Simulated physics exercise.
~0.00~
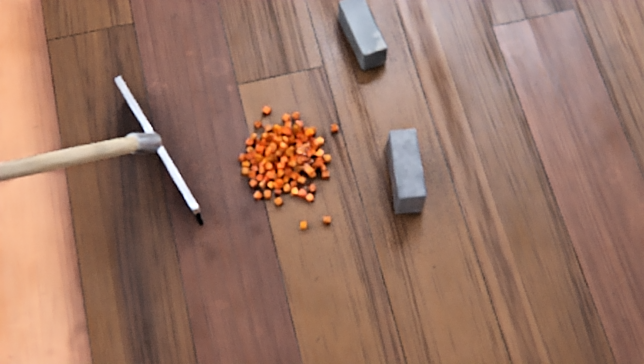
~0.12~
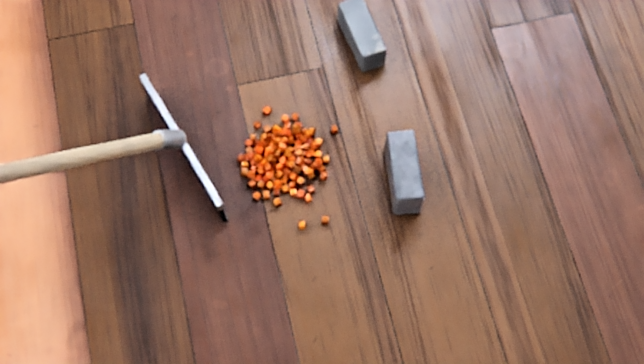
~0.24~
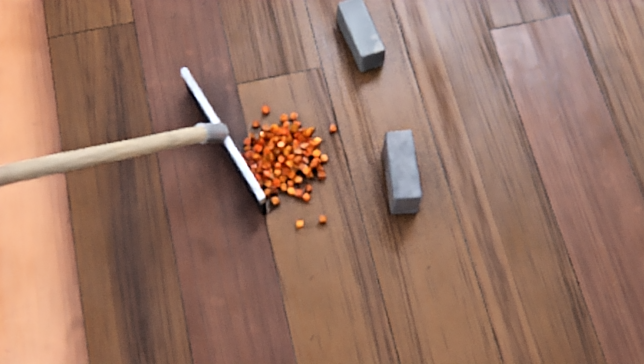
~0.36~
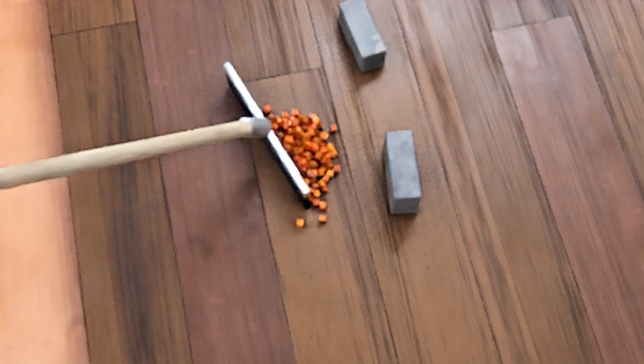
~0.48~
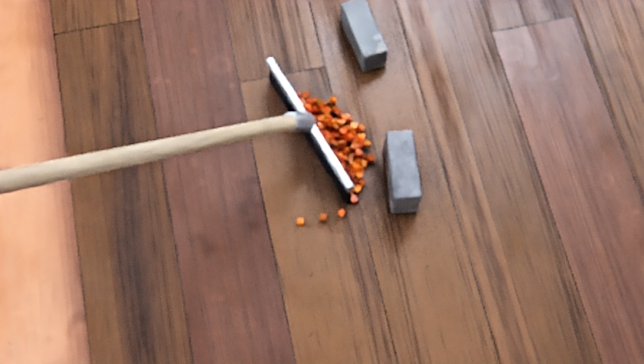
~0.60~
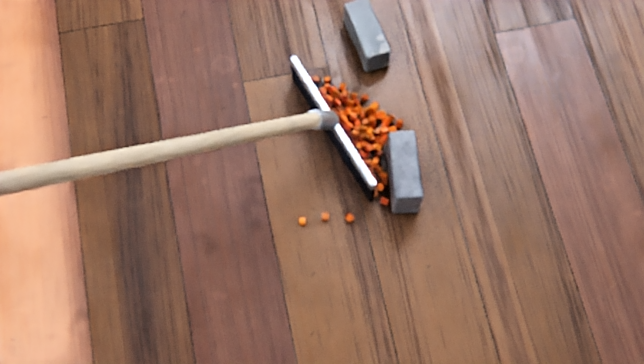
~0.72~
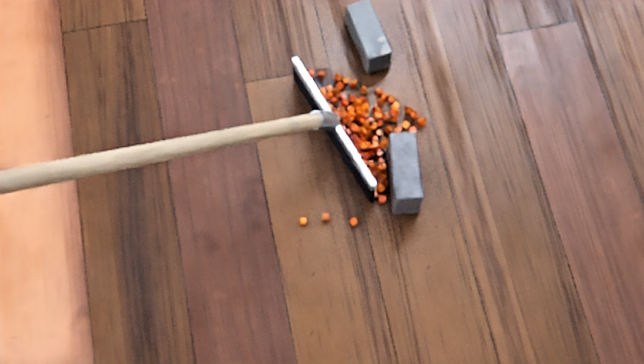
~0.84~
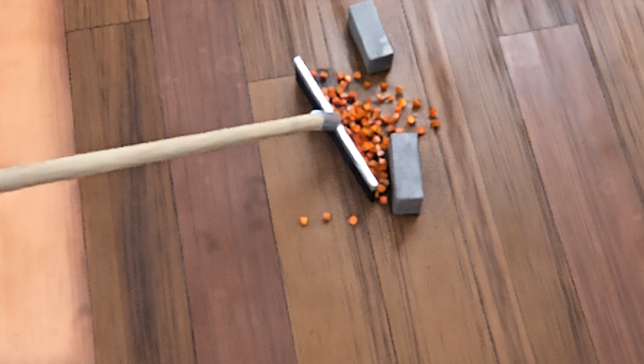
Wooden floor, squeegee pushing a pile of orange cubes rightwards against two grey blocks, a few spilling through the gap, most held back.
